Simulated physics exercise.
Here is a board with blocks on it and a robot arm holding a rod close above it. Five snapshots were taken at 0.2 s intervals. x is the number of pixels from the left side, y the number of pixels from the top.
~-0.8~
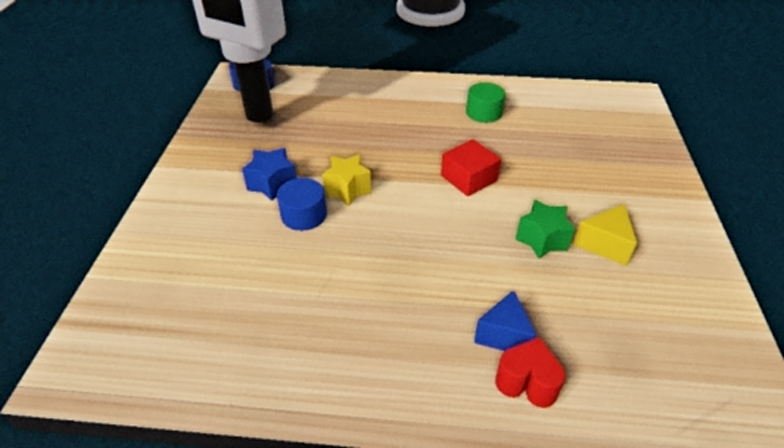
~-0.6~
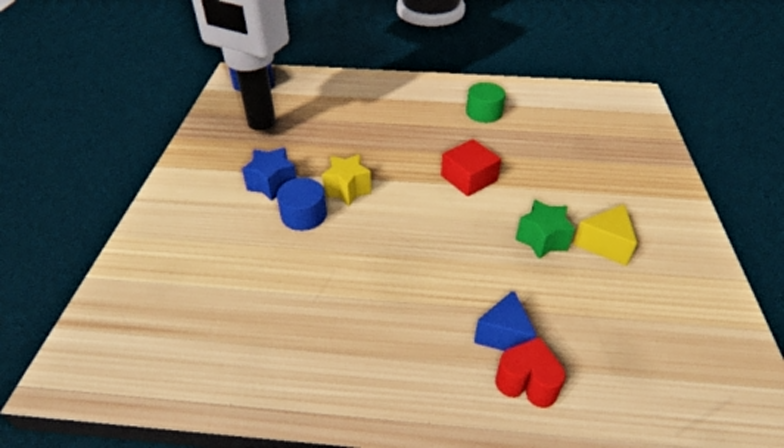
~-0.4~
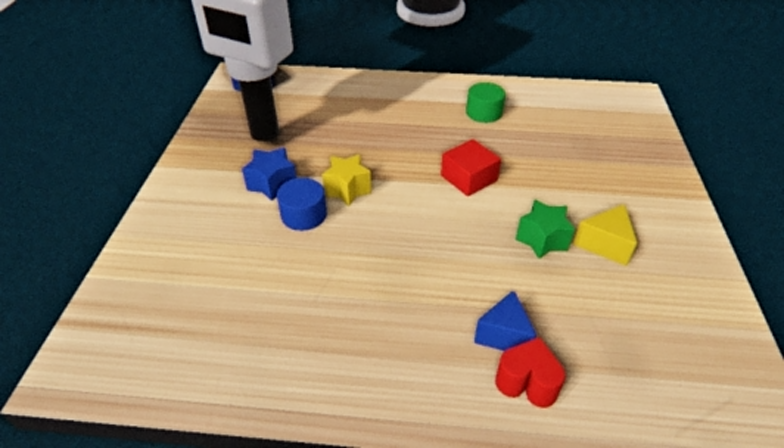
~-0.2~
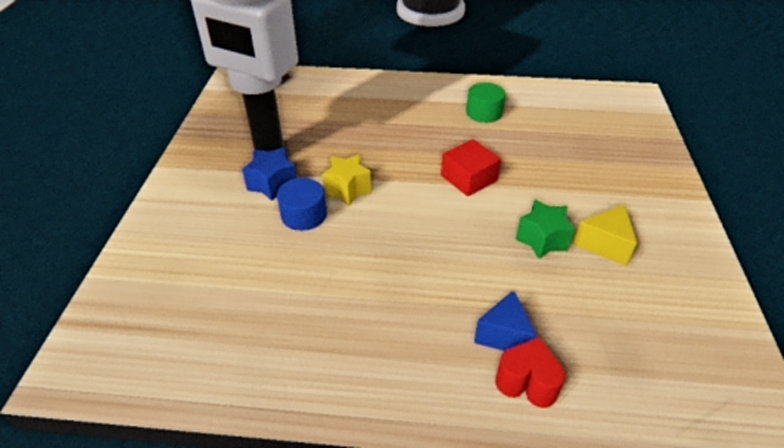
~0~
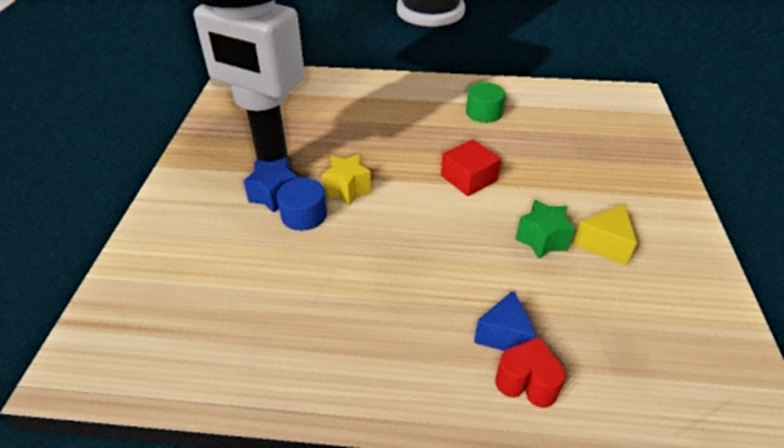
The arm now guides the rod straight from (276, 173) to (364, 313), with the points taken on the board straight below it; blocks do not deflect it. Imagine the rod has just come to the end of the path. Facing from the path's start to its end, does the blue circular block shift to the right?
Short answer: Yes.
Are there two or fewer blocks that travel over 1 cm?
Yes.
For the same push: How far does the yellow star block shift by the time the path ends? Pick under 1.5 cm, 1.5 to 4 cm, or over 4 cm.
The best fit is under 1.5 cm.
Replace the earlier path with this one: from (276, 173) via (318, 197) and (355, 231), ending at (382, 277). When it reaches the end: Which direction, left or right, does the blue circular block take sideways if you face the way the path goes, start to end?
Measured against the direction from start to end, the blue circular block shifts toward the right-hand side.
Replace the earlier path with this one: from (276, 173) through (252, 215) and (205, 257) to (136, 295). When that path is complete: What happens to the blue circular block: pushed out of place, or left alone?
At the end of the path, it will have moved.
The first path, step by step. One third of the way, rod (299, 202); blue star block (295, 215); blue circular block (324, 240).
Two thirds of the way, rod (328, 248); blue star block (324, 266); blue circular block (353, 298).
At the end, rod (363, 302); blue star block (354, 327), turned 15° clockwise; blue circular block (378, 370); yellow star block not moved.
